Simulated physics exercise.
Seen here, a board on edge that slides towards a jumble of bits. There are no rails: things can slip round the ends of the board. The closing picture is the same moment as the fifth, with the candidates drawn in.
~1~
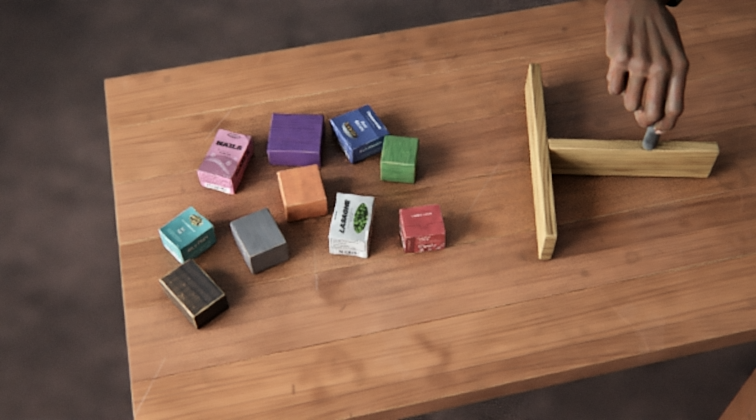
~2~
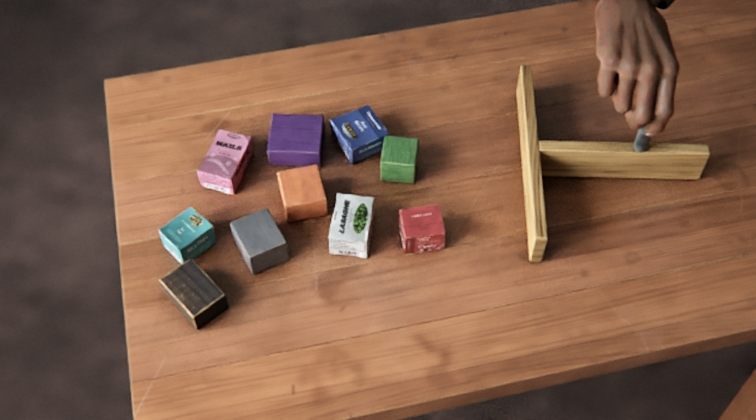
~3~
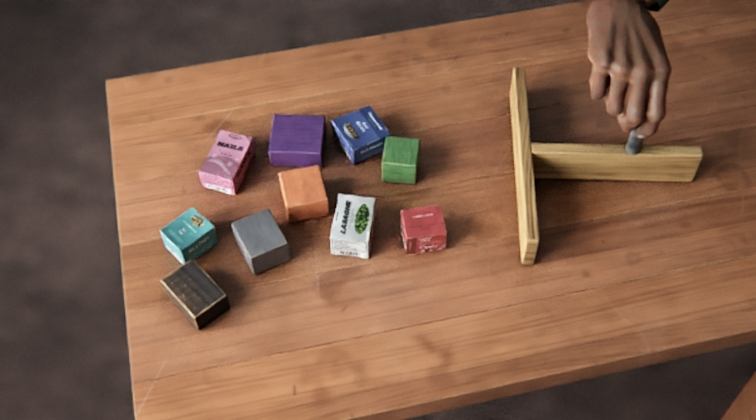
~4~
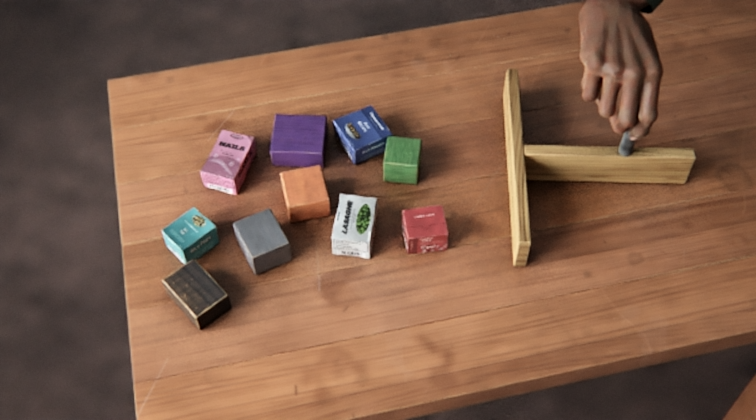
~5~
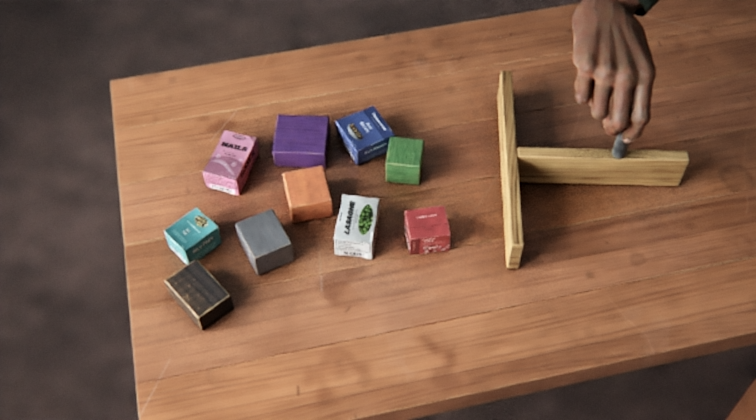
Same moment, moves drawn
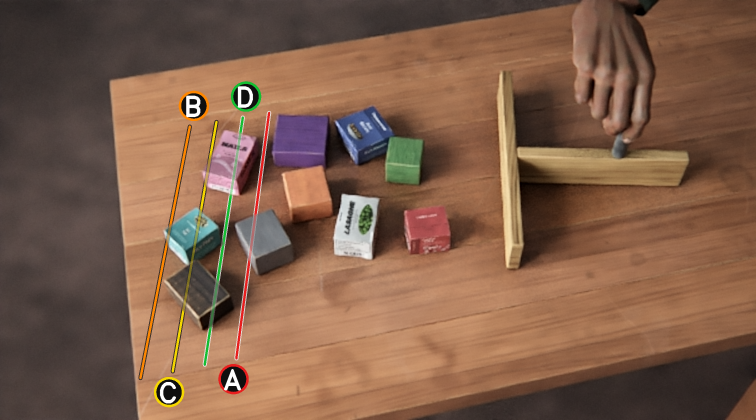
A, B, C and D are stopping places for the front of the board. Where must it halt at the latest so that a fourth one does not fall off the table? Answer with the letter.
Stop at C.
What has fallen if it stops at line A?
The turquoise packet.
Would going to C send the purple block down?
No.
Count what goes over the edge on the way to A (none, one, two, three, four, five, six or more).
By then, one.
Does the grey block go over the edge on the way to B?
Yes.
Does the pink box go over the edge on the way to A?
No.
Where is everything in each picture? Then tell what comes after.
Board (543, 143); turquoise packet (188, 236); pink box (227, 161), in the first frame.
Board (534, 145); red box (422, 229), in the second frame.
Board (525, 148); orange block (304, 194), in the third frame.
Board (518, 149); white packet (355, 226), in the fourth frame.
Board (512, 152); green block (404, 161); purple block (301, 141); turquoise packet (193, 237), in the fifth frame.
On the marked copy, A at (254, 224); B at (167, 240); C at (196, 235); D at (225, 230).
Taking C. A third of the way, board (400, 172); red box (372, 237); orange block (297, 193).
Two thirds of the way, board (286, 193); turquoise packet (131, 240); grey block (176, 242).
When it is over, board (195, 210); grey block over the edge; turquoise packet over the edge; three fallen.
As for the rest, A is within the limit but short; B drops seven; D is within the limit but short.
